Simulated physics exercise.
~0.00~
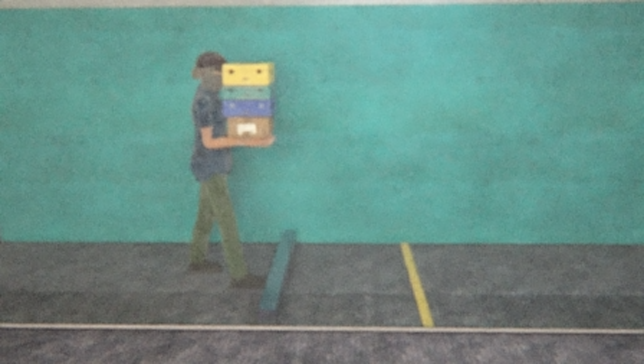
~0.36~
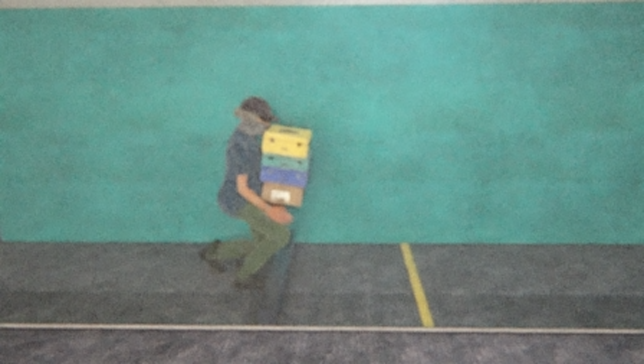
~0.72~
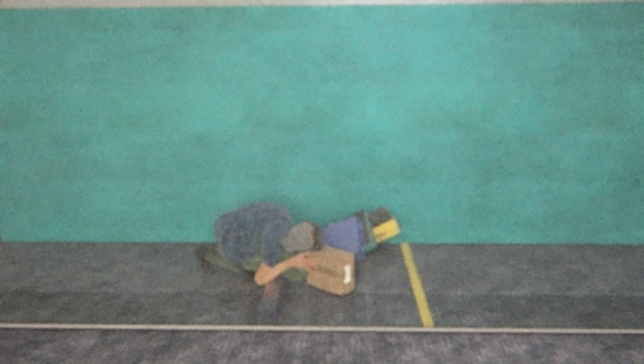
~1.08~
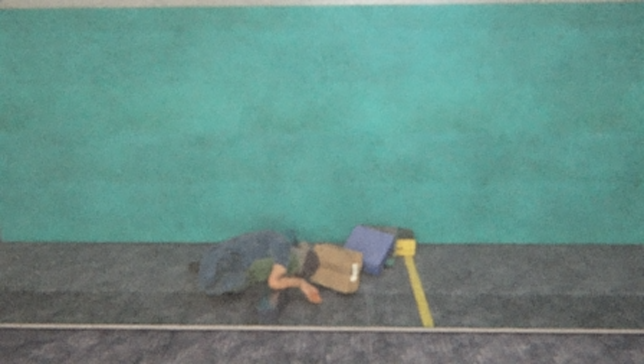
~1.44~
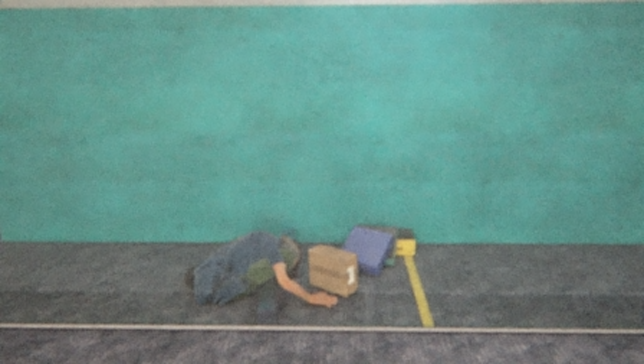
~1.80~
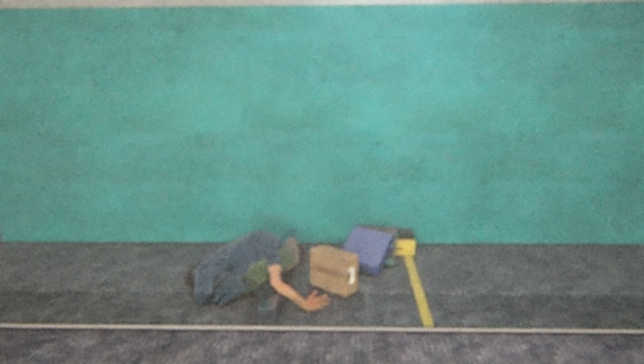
A grey floor runs along a plain teal wall, seen from the side by a still camera, with a teal rail at centre left and a yellow line to its right. At left, a person in a cap, dark shirt and green trousers faces right, holding a stack of yellow, teal, blue and brown boxes on the forearms. The person's knees fold and the body sinks forward with the stack. The person drops to the floor across the rail as the boxes tip and spill rightward. The boxes settle short of the yellow line, the yellow one overturned nearest it. The person ends slumped low behind the brown box, one arm stretched on the floor.
